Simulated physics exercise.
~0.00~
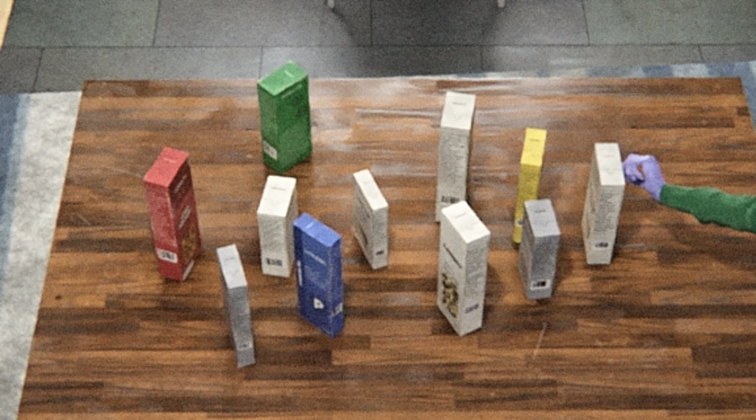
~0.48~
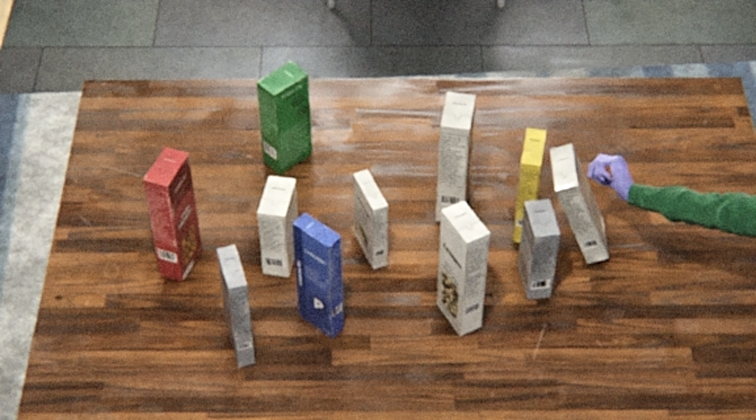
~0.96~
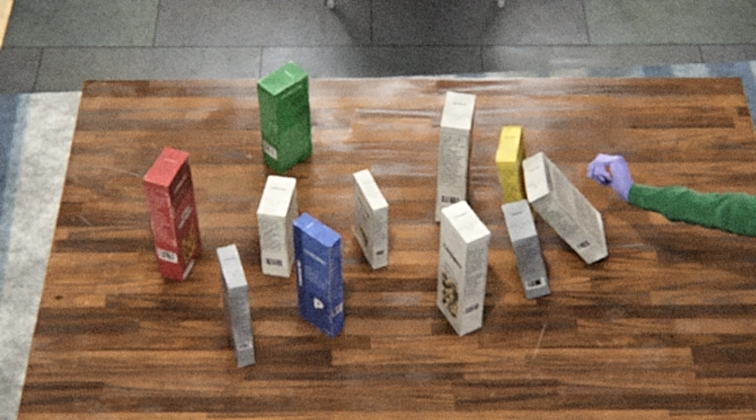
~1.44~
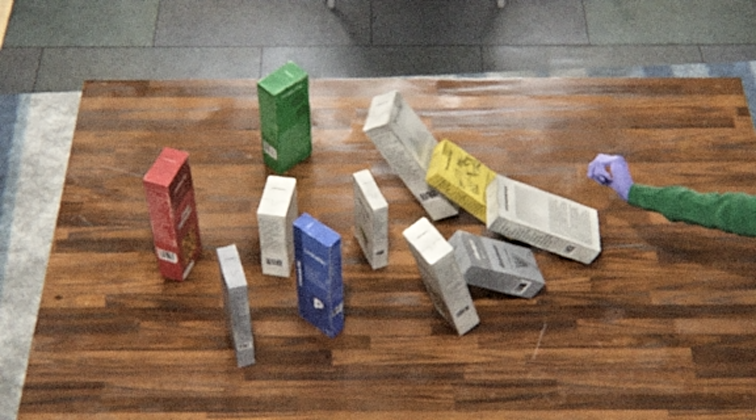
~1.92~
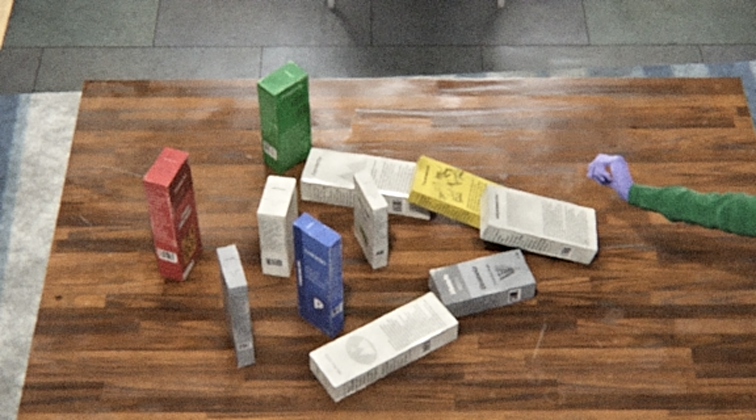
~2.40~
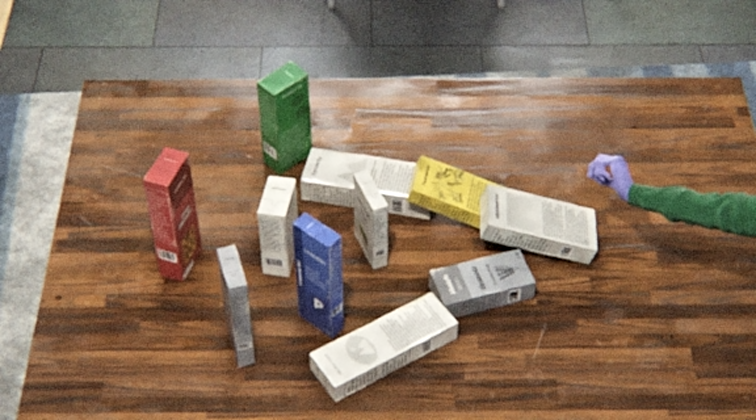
At first, eleven boxes stand on end across a wooden table, among them green, red, blue and yellow ones, while a purple-gloved hand reaches in from the right. The finger tips the nearest white box to the left, then the hand stays back. That box leans into the yellow box and a gray one, and both begin to topple left. They knock against two more white boxes, which tip over as well. In the end, five boxes lie flat, including the yellow one, while the green, red and blue boxes and three others remain standing.
